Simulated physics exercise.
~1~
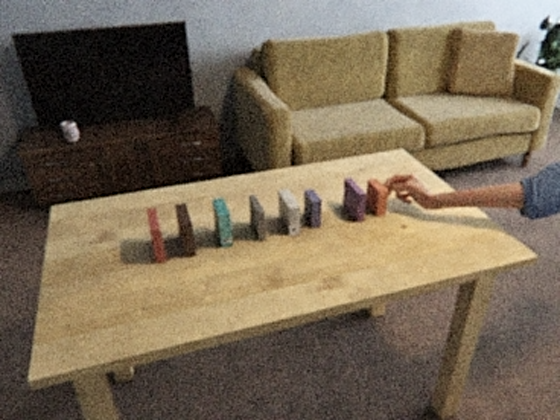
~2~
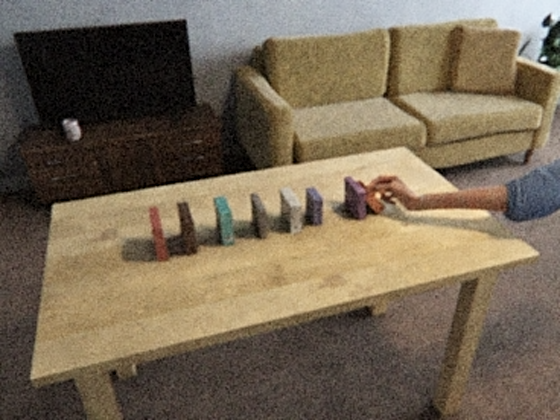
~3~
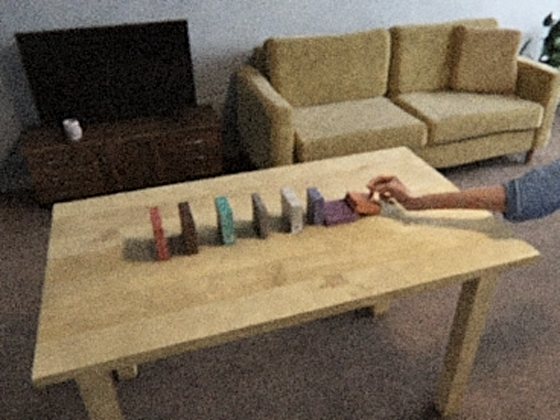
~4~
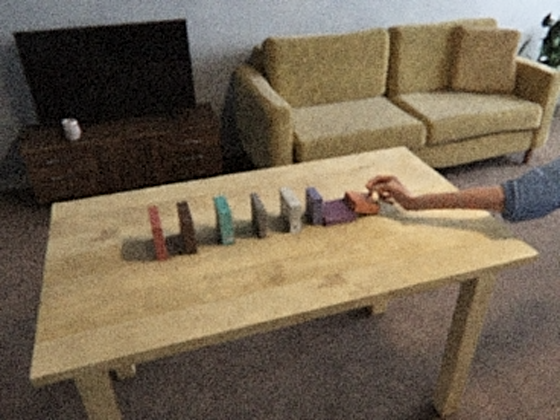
A hand reached in from the right and tipped the orange block at the end of a row on a wooden table; it toppled left into the purple block, which fell too, while the remaining pieces, from blue to red, stayed standing.
